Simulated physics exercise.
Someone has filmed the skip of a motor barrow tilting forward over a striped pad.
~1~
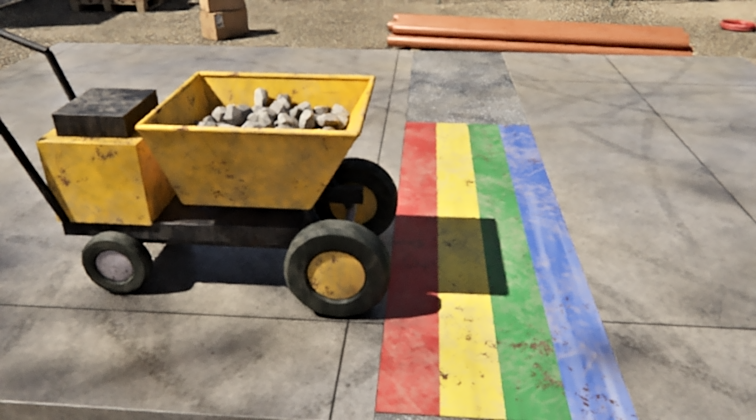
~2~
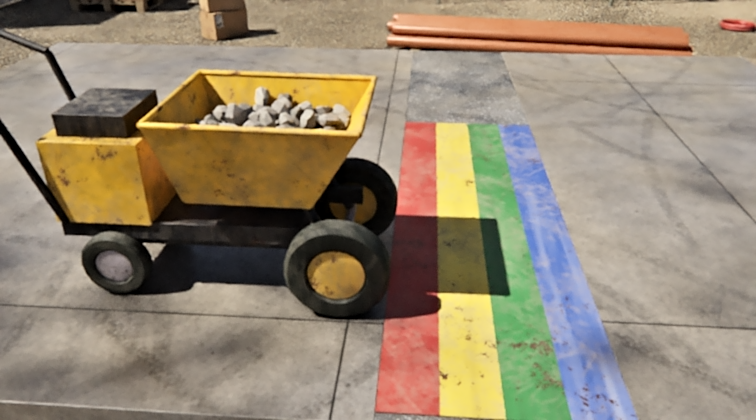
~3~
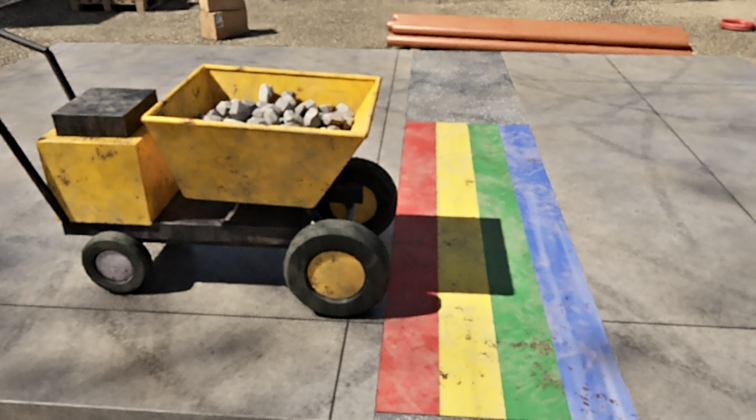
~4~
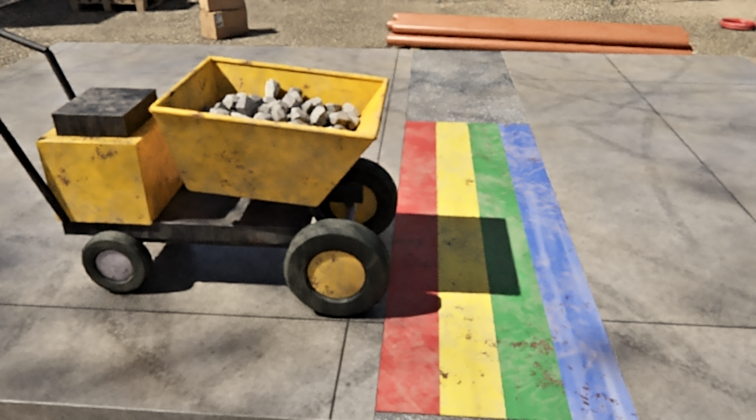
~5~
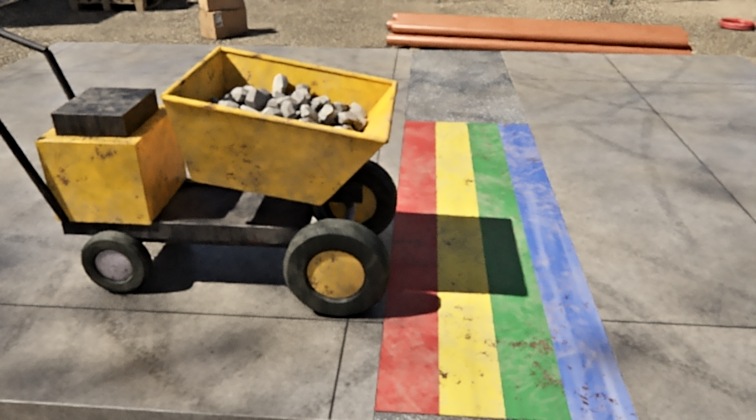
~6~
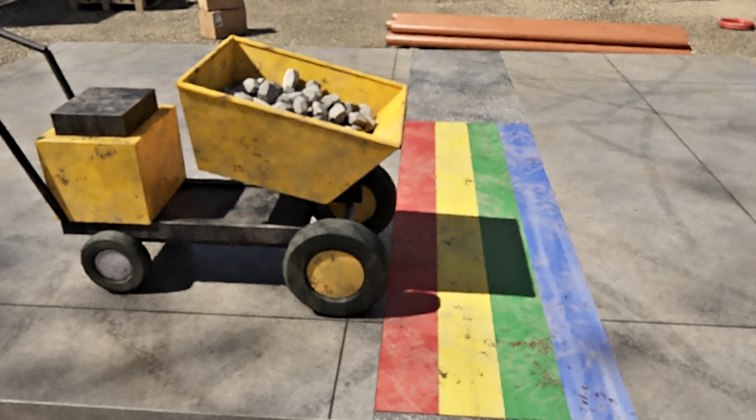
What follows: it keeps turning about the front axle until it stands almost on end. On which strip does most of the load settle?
The green one gets the largest share.
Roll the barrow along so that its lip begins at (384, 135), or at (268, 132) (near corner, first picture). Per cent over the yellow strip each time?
In turn 0 and 30 in a hundred.
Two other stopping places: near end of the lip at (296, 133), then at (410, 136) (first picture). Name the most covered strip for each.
In turn: The strip in yellow; blue.
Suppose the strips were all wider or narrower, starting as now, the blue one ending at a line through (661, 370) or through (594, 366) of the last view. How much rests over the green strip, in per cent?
Roughly 40 per cent, and 40 per cent.
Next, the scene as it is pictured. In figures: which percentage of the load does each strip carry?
In per cent, red strip 0, yellow strip 15, green strip 45 and blue strip 30.
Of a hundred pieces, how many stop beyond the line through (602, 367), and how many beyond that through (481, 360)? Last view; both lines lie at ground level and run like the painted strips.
Roughly 20 per cent, and 90 per cent.
Soon, skip tipped steeply; all in the skip.
A while on, skip tipped right over; nearly all in the skip; a small part over the green strip.
Towards the end, skip tipped right over; about a third in the skip; a stray few over the yellow strip; about a third over the green strip; about a quarter over the blue strip; a small part off the paint.
Finally, skip tipped right over; a stray few in the skip; a stray few over the red strip; a small part over the yellow strip; about half over the green strip; about a quarter over the blue strip; a small part off the paint.
